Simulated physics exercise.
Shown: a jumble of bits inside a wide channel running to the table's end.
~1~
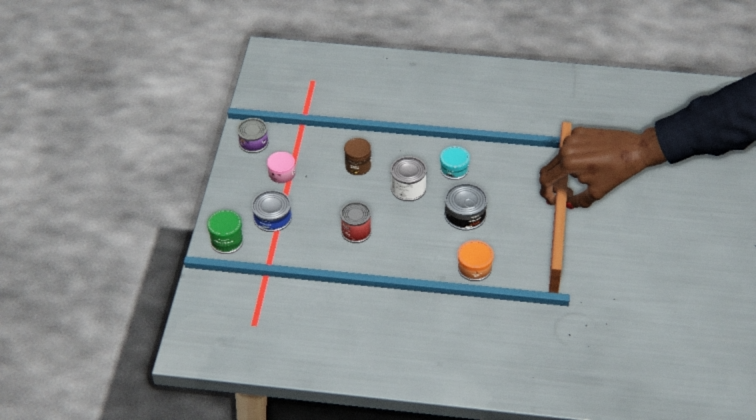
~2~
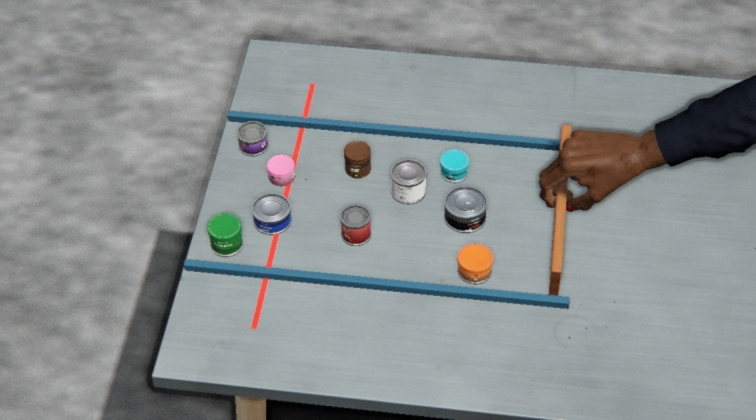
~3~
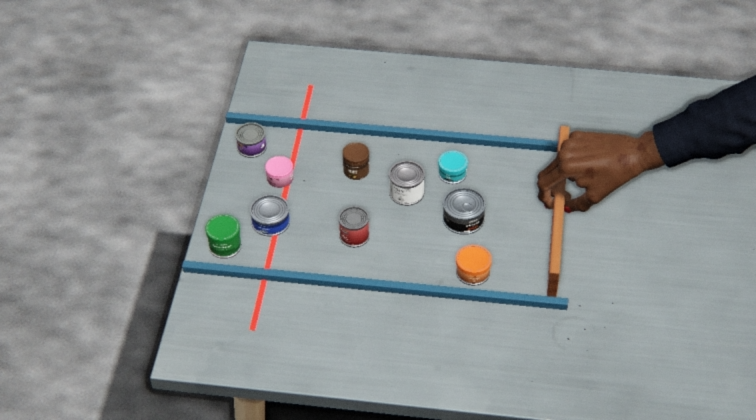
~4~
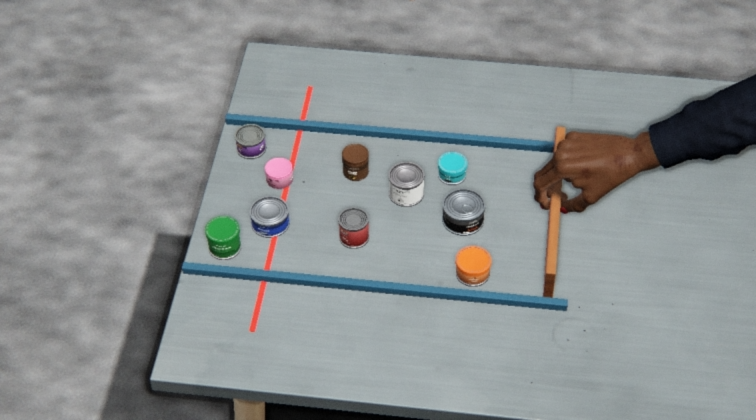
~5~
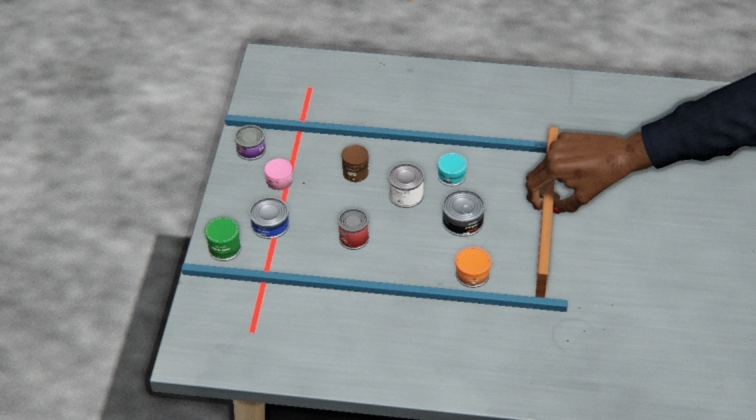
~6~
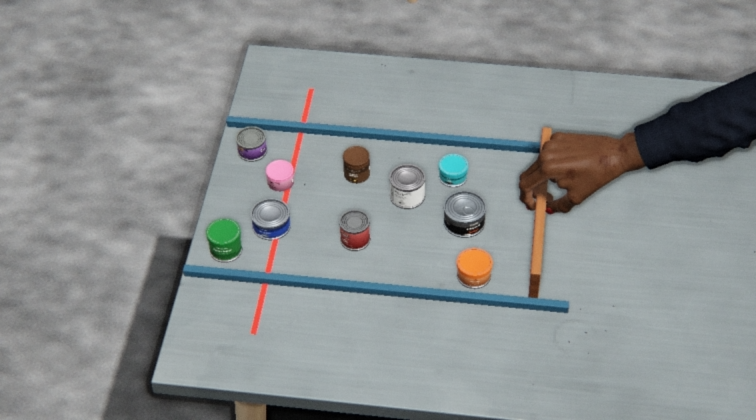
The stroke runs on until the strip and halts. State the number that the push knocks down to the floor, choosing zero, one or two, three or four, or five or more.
Mind you, the pieces that take the plunge come to zero.
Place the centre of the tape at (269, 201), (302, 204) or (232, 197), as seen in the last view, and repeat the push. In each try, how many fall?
Counts per try: 0; 0; 5.
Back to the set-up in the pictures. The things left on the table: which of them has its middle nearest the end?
It would be the purple tin.
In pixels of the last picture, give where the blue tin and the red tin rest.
You'll find the blue tin at roughly (231, 219) and the red tin at roughly (262, 224).
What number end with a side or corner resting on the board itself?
The figure is 5.
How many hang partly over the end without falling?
Answer: 0.
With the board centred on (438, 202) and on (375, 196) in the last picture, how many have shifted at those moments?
That gives 4 for the first and 6 for the second.
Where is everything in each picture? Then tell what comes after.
In the first picture, purple tin (253, 136); green tin (226, 232); pink tub (281, 168); board (560, 206); tape (286, 194).
In the second picture, green tin (226, 235); board (560, 209).
In the third picture, pink tub (280, 172); blue tin (270, 216).
In the fourth picture, purple tin (251, 142); turquoise tin (452, 169).
In the fifth picture, green tin (223, 239); orange pot (473, 267).
In the sixth picture, purple tin (252, 144); green tin (225, 241); pink tub (280, 176); board (540, 211); tape (285, 202).
Soon after, none off yet; purple tin at rest near (252, 144); green tin at rest near (225, 241); pink tub at rest near (280, 176).
At rest, the number that fall off is zero.
